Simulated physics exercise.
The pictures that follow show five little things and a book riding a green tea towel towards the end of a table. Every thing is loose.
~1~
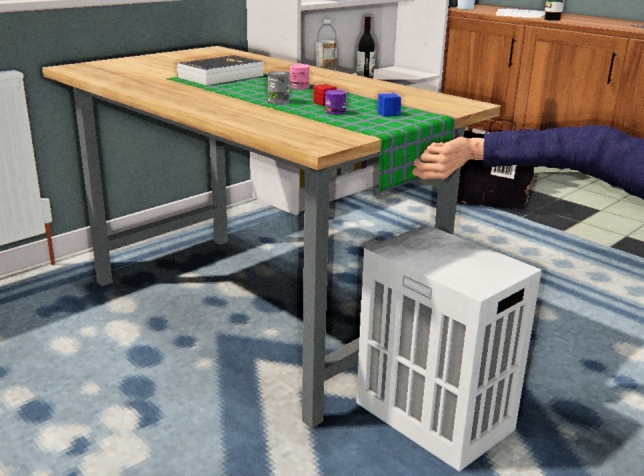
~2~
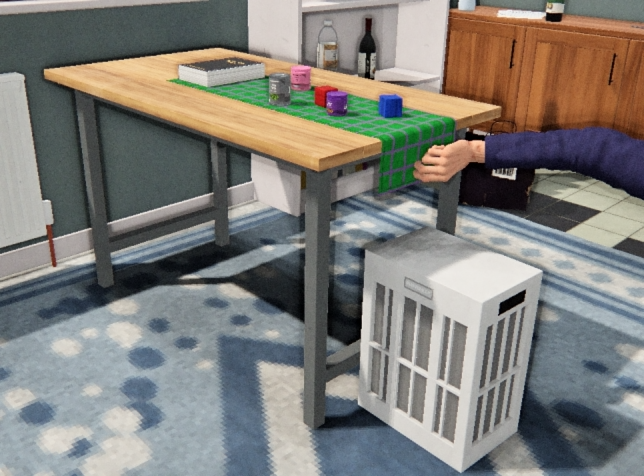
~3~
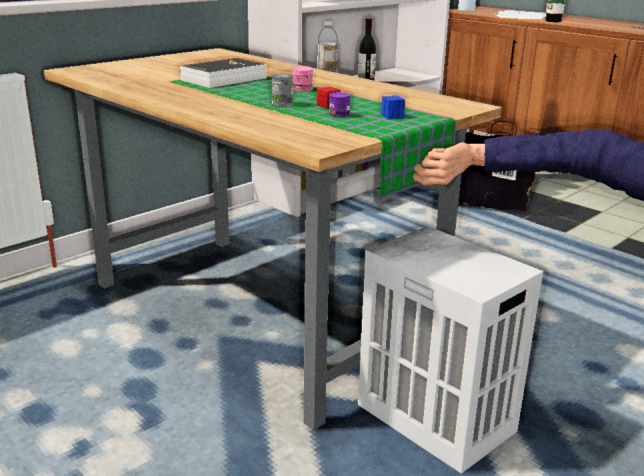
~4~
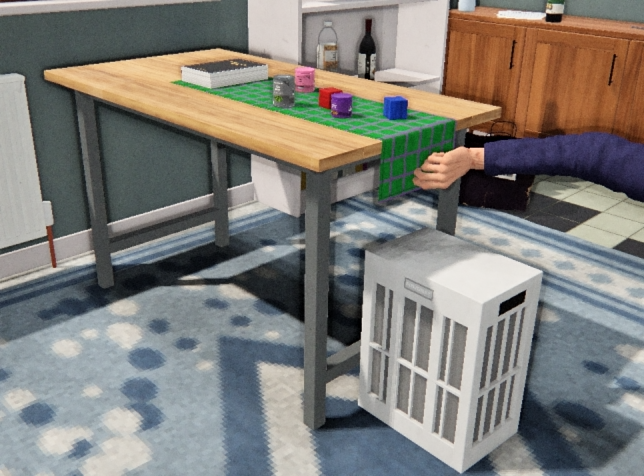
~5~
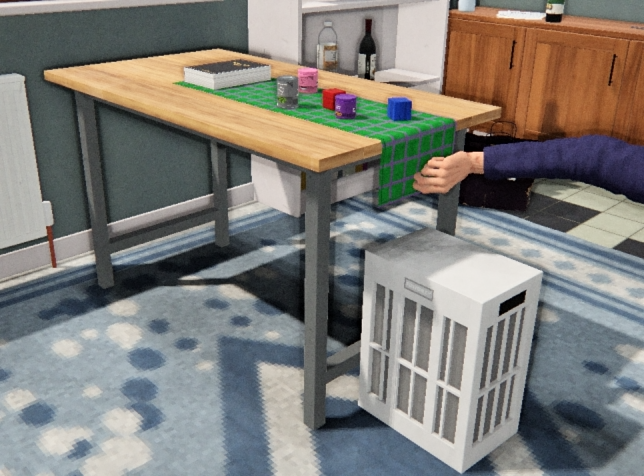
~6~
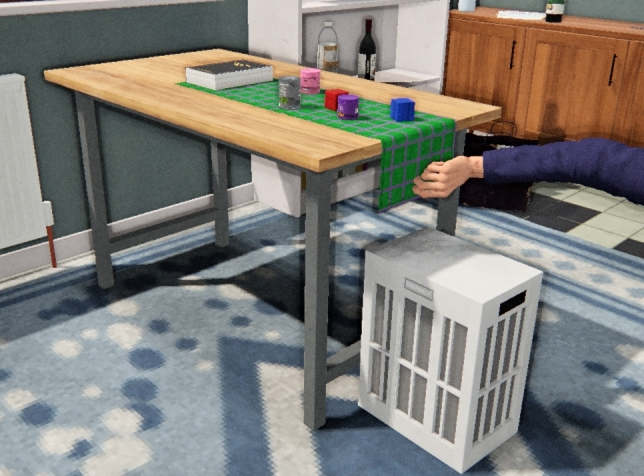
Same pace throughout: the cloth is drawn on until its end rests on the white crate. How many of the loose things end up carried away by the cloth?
Off the edge: One.
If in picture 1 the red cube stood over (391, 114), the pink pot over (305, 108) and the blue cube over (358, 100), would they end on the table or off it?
My call: The red cube takes a tumble; the pink pot hangs on; the blue cube hangs on.
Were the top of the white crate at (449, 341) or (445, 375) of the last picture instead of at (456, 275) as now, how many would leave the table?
Counts: 3, 4.
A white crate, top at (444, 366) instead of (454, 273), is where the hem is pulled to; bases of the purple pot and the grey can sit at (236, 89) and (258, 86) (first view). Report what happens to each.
In the end the purple pot is still on top and the grey can is still on top.
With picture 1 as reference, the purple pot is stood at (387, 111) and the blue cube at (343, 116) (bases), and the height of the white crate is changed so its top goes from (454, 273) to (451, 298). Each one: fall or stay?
First the purple pot: It ends off the top. Then the blue cube: It ends off the top.
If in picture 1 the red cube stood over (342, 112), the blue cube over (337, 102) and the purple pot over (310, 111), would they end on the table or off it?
Short version: Red cube stays, blue cube stays, purple pot stays.
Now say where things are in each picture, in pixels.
Hem (378, 194); blue cube (390, 95); purple pot (336, 92); red cube (325, 86); grey can (279, 73); pink pot (300, 66); top of the crate (454, 273), in the first frame.
Hem (378, 195); blue cube (391, 96), in the second frame.
Hem (380, 200); purple pot (340, 95), in the third frame.
Hem (378, 202); red cube (331, 89); top of the crate (456, 275), in the fourth frame.
Hem (378, 208); grey can (288, 78), in the fifth frame.
Hem (379, 212); blue cube (403, 100); purple pot (348, 97); red cube (337, 91); grey can (290, 78); pink pot (310, 70), in the sixth frame.
A little later, hem on the crate; all still up.
Next, hem on the crate; blue cube gone.
When it is over, hem on the crate; blue cube gone. The count of fallen things is one.
